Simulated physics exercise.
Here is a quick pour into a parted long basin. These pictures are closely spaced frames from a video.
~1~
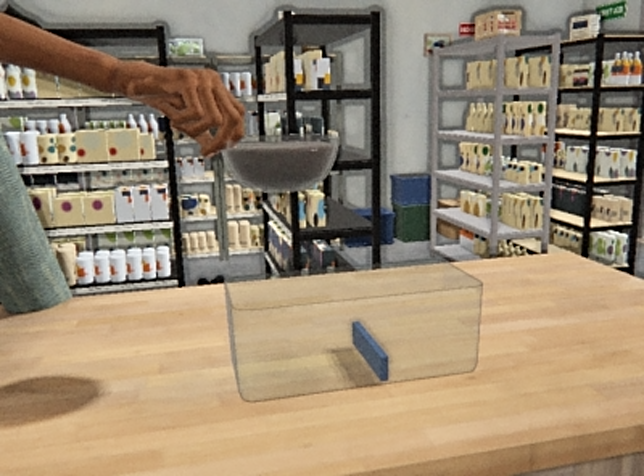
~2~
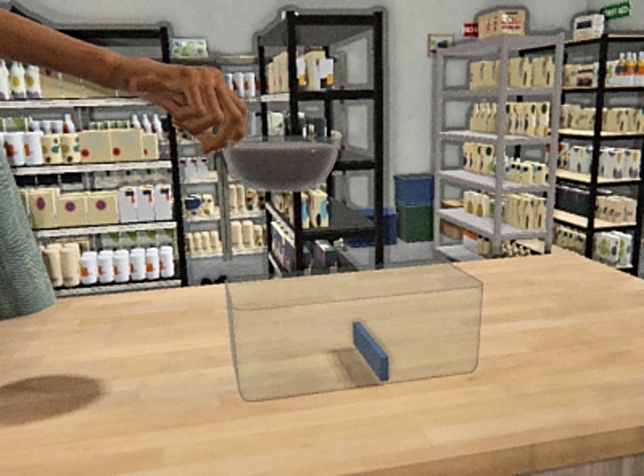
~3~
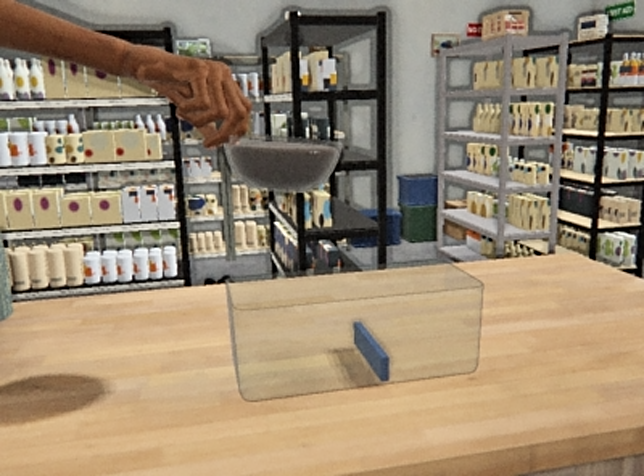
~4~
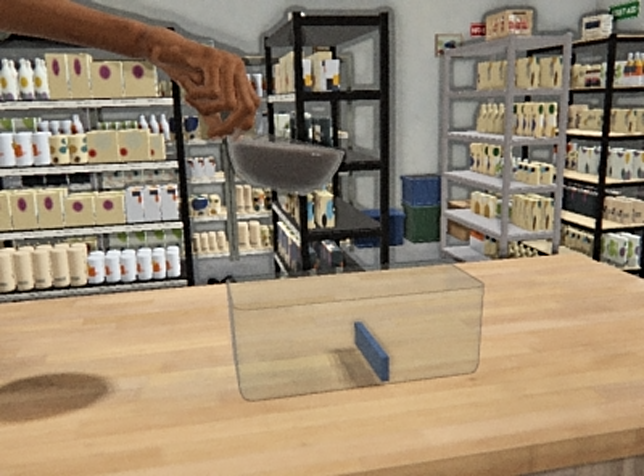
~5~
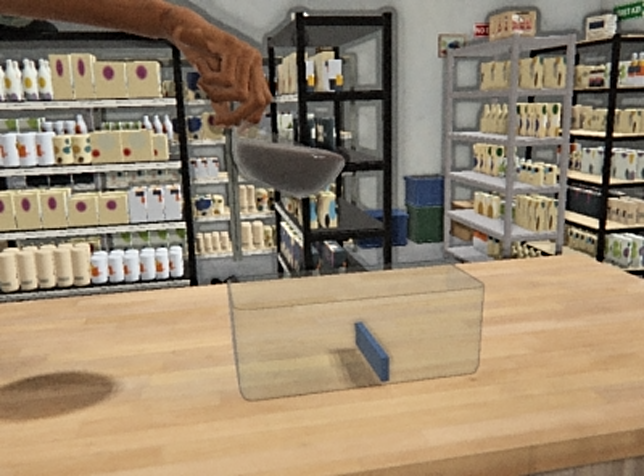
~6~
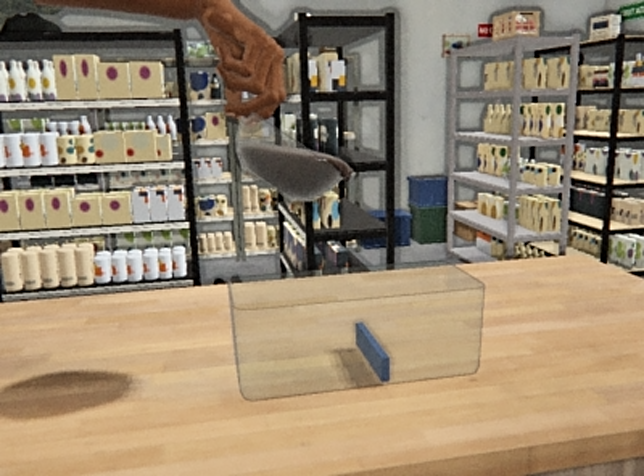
At the start, a hand holds a clear bowl of dark coffee level above a long, see-through basin with a small blue wall inside. The hand gradually tilts the bowl to the right, slightly at first and then more steeply, until a little coffee slips over its lowered right rim.
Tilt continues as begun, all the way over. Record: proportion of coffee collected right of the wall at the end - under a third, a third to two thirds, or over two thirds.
Reaches a third, not past two thirds.
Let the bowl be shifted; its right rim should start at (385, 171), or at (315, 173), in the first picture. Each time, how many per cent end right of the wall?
It would come to near 70 per cent, and then near 25 per cent.
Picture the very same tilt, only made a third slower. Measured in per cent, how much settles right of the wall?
Close to 65 per cent.
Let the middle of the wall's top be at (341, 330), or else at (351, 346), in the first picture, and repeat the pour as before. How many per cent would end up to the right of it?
It would come to roughly 85 per cent the first time and roughly 65 per cent the second.
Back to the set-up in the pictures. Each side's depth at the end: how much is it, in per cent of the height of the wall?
The left side ends up close to 30, the right side close to 50.
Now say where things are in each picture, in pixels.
In the first picture, it leans 0°; its right rim is at (336, 138); the coffee meets the walls at (224, 150) and (333, 144); the long basin's rim runs from (228, 295) to (462, 272); the wall's top is at (369, 339).
In the second picture, it leans 2°; its right rim is at (337, 140); the coffee meets the walls at (225, 148) and (334, 145).
In the third picture, it leans 6°; its right rim is at (339, 145); the coffee meets the walls at (227, 146) and (335, 147).
In the fourth picture, it leans 14°; its right rim is at (341, 153); the coffee meets the walls at (231, 144) and (338, 150).
In the fifth picture, it leans 24°; its right rim is at (341, 164); the coffee meets the walls at (234, 143) and (342, 158); 2 per cent is over the edge.
In the sixth picture, it leans 36°; its right rim is at (340, 176); the coffee meets the walls at (238, 145) and (330, 163); 9 per cent is over the edge.
A moment on, the bowl is tipped right over and 6 per cent is still to pour, 4 is left of the wall and 41 right of it.
Next, the bowl is tipped right over and 0 per cent is still to pour, 31 is left of the wall and 62 right of it.
Then the bowl is tipped right over and 0 per cent is still to pour, 40 is left of the wall and 55 right of it.
Later the bowl is tipped right over and 0 per cent is still to pour, 43 is left of the wall and 54 right of it.
Finally, 43 per cent lies left of the wall, 54 right of it and 3 outside.
